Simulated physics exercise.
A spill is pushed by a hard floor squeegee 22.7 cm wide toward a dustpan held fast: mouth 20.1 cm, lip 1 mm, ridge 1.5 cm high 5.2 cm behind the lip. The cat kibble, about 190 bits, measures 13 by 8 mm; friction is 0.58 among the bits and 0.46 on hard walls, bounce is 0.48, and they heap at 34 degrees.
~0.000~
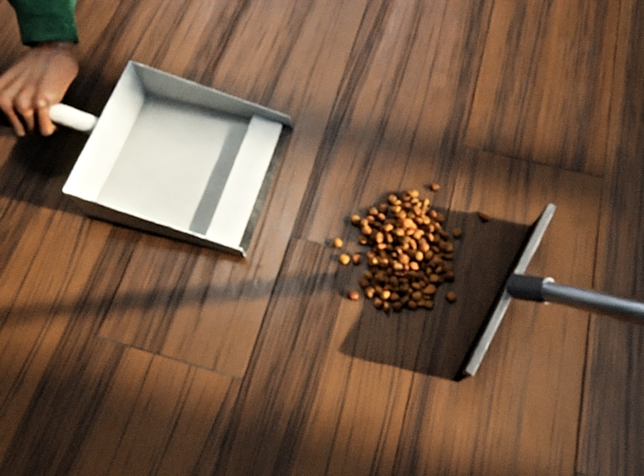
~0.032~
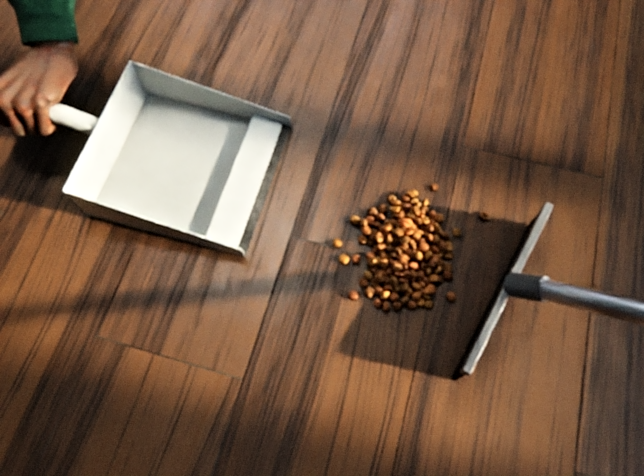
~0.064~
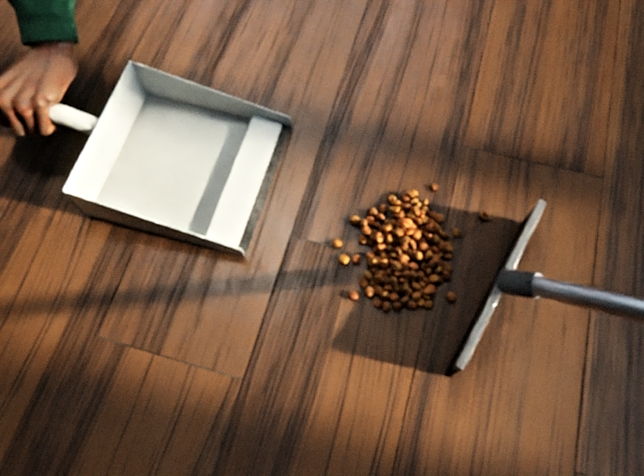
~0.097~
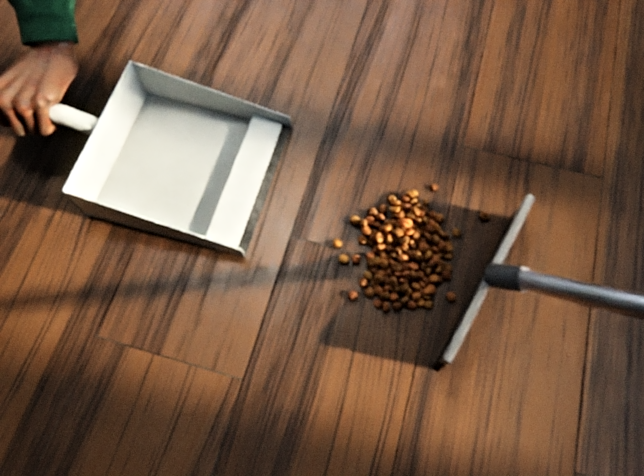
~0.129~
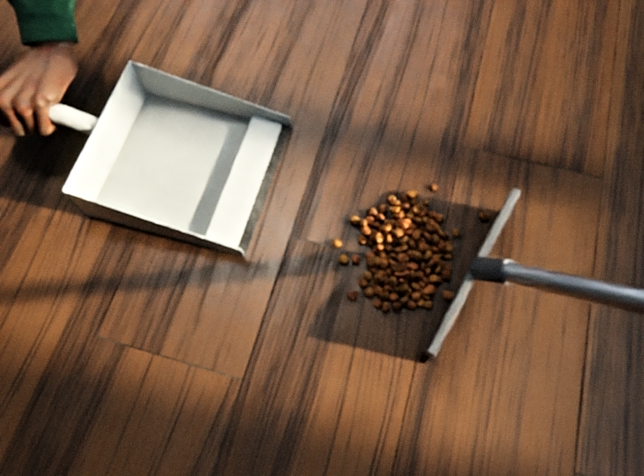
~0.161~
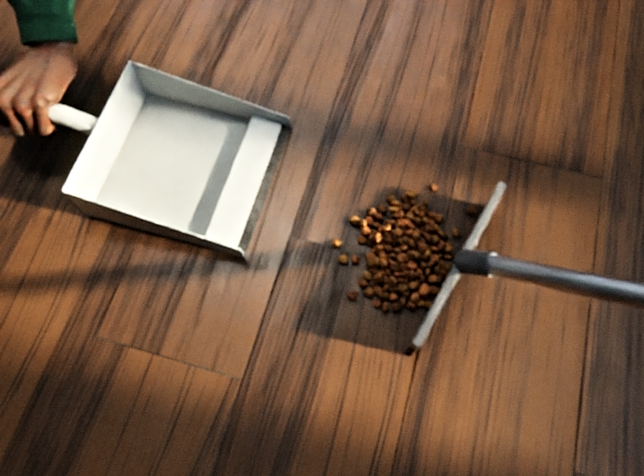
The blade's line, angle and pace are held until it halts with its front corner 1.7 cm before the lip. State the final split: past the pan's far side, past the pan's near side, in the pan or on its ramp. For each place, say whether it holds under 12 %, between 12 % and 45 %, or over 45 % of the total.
One by one: Far side: My money's on a low share; near side: My money's on a low share; pan: My money's on a medium-sized share.
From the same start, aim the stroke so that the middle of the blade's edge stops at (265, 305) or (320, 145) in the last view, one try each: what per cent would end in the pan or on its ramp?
Roughly 0 % and 25 %.
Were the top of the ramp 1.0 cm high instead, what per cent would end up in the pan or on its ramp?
Roughly 20 per cent.
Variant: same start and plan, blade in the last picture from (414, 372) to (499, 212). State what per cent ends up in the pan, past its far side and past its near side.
Pan 0; far 0; near 20.
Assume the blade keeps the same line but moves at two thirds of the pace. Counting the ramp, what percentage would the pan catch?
It would be around 20 percent.
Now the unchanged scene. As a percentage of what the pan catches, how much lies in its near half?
I'd put it at around 70 per cent.
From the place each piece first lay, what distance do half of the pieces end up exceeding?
Around 18 centimetres.
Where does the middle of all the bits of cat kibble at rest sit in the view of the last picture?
Resting centre estimate: Around (283, 181).
After 0.36 s, middle of the blade 15 cm from the lip; 0 % over the lip, far side 0 %, near side 5 %.
After 0.50 s, middle of the blade 8 cm from the lip; 0 % over the lip, far side 5 %, near side 5 %.
Then, at 0.76 s, middle of the blade 5 cm from the lip; 20 % over the lip, far side 5 %, near side 5 %.
In the end, at 1.2 s, far side 5 %, near side 5 %, pan 20 %, in front of the lip or behind the blade 75 %.
